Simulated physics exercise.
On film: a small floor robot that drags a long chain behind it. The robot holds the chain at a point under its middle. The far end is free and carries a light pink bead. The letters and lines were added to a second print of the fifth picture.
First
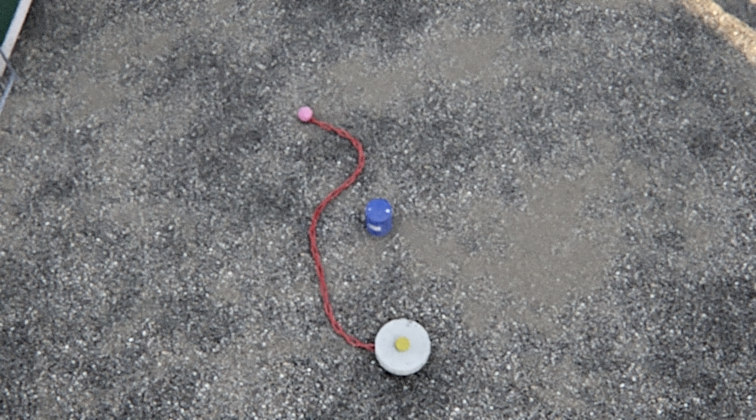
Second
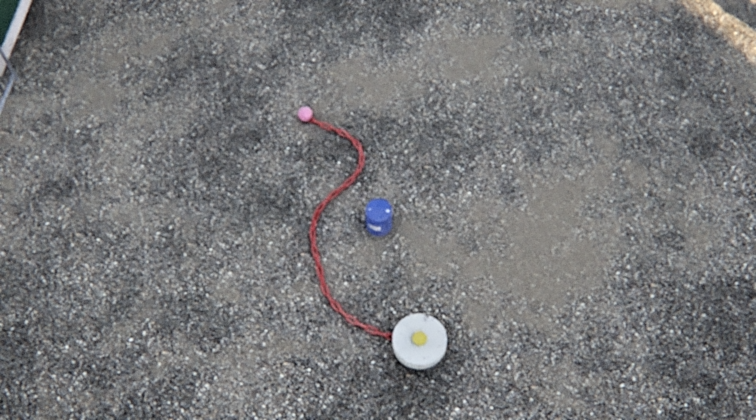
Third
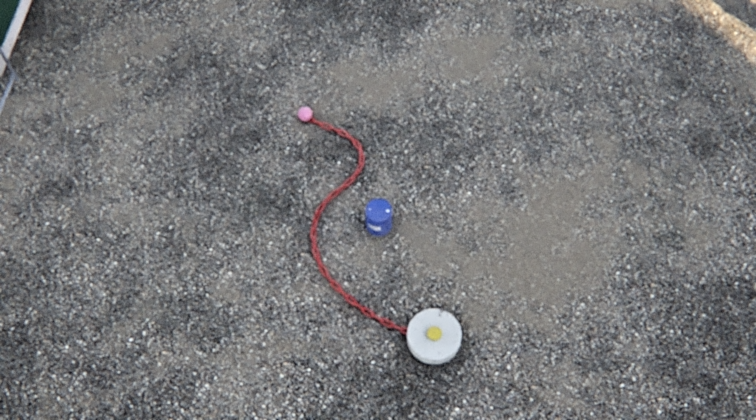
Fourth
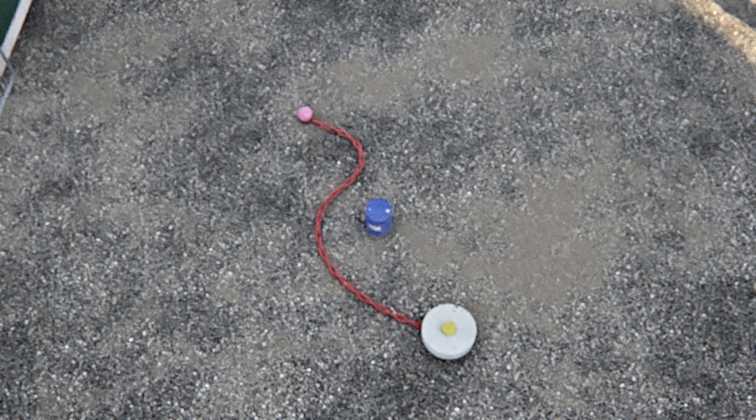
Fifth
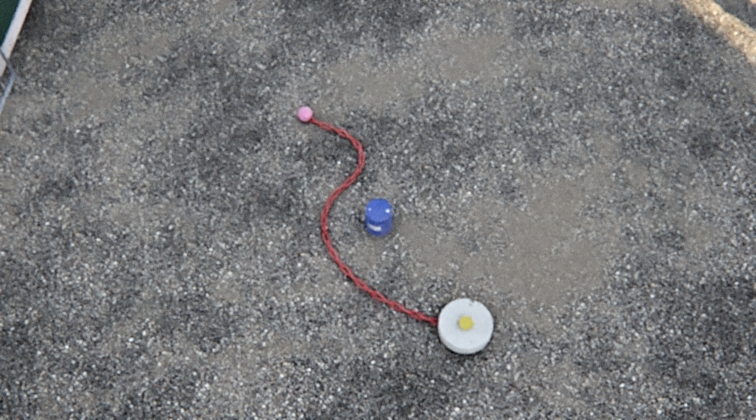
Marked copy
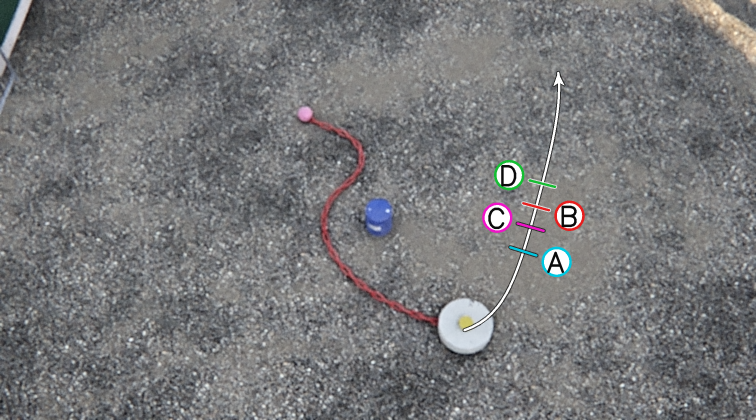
To begin with, a round white robot with a yellow centre sits below a small blue container, attached to a curving red line with a pink bead at its far end. The robot moves steadily right and slightly upward, drawing the line's lower bend rightward, while the bead, upper curve and container stay still.
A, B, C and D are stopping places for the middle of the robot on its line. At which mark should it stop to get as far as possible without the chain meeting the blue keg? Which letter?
Mark C.
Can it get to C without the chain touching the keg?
Yes.
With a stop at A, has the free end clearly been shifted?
No.
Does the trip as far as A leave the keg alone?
Yes.
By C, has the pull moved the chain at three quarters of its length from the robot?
No.
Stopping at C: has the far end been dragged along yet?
No.
On the copy, A at (523, 251); B at (536, 207); C at (531, 227); D at (542, 184); the route from (464, 330) via (539, 197) to (558, 73).
On C. First, robot (502, 298), middle of the chain (340, 232), free end (305, 114).
Then, robot (521, 258), middle of the chain (349, 233), free end (305, 114).
Finally, robot (532, 223), middle of the chain (359, 231), free end (305, 114); nothing has been touched.
By contrast, A is safe but short; B brings the chain against the keg; D brings the chain against the keg.
